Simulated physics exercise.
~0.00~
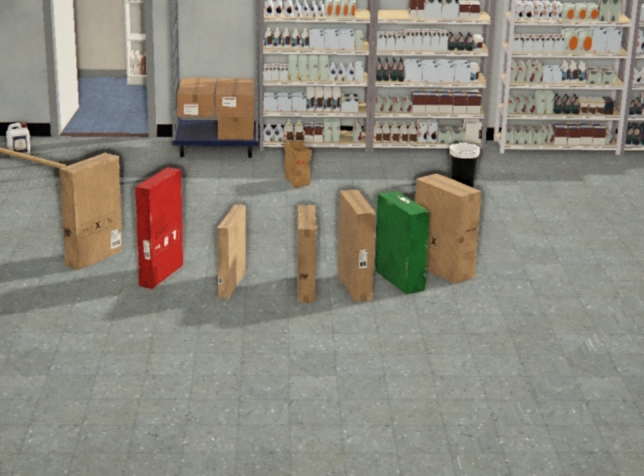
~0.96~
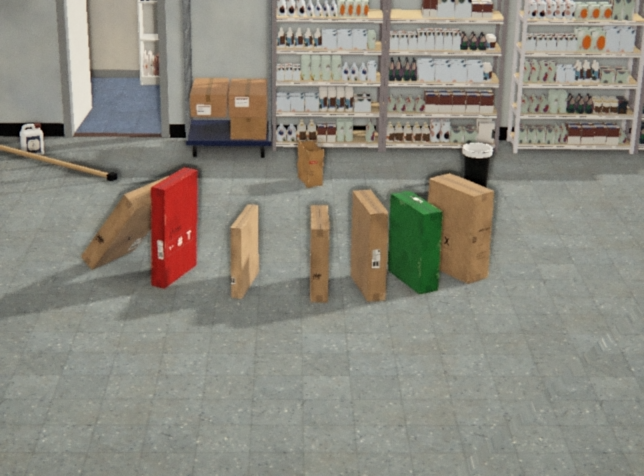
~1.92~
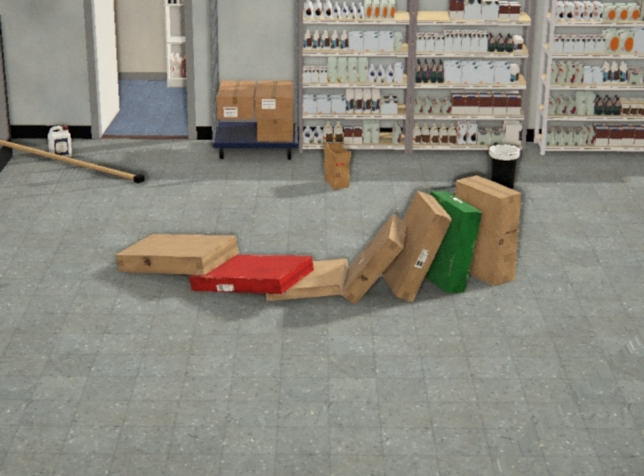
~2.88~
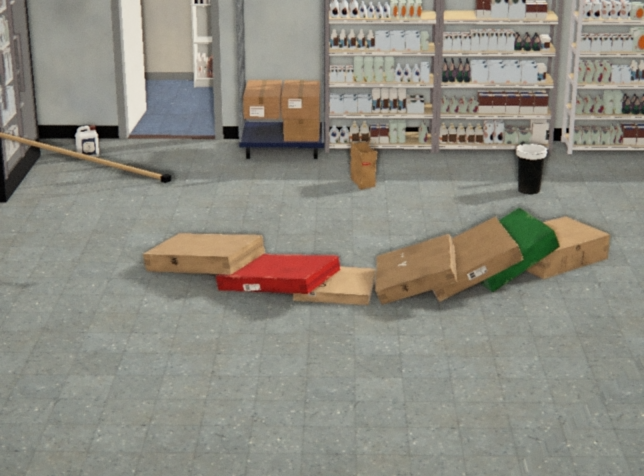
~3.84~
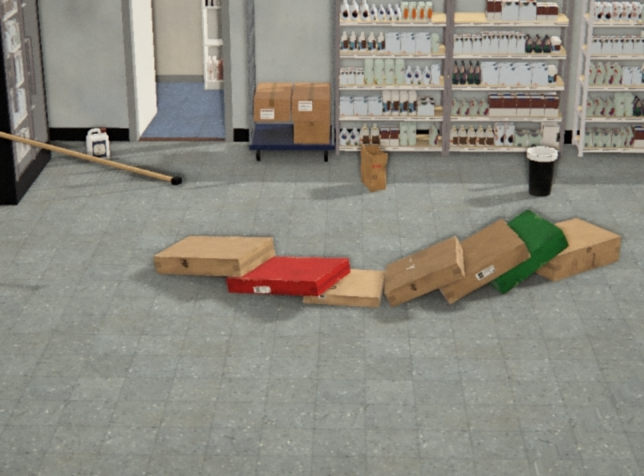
On a tiled shop floor in front of shelves of bottles, seven upright cartons stand in a curving row, one red, one green and the rest brown. A pole at the left meets the first brown carton, which tips right against the red one. The red carton goes over in turn, and the fall runs on through the narrower brown cartons while the pole stays behind. The green carton and the last brown one then topple to the right. At the end none stands, the red carton lying flat and the green one resting aslant among its neighbours.
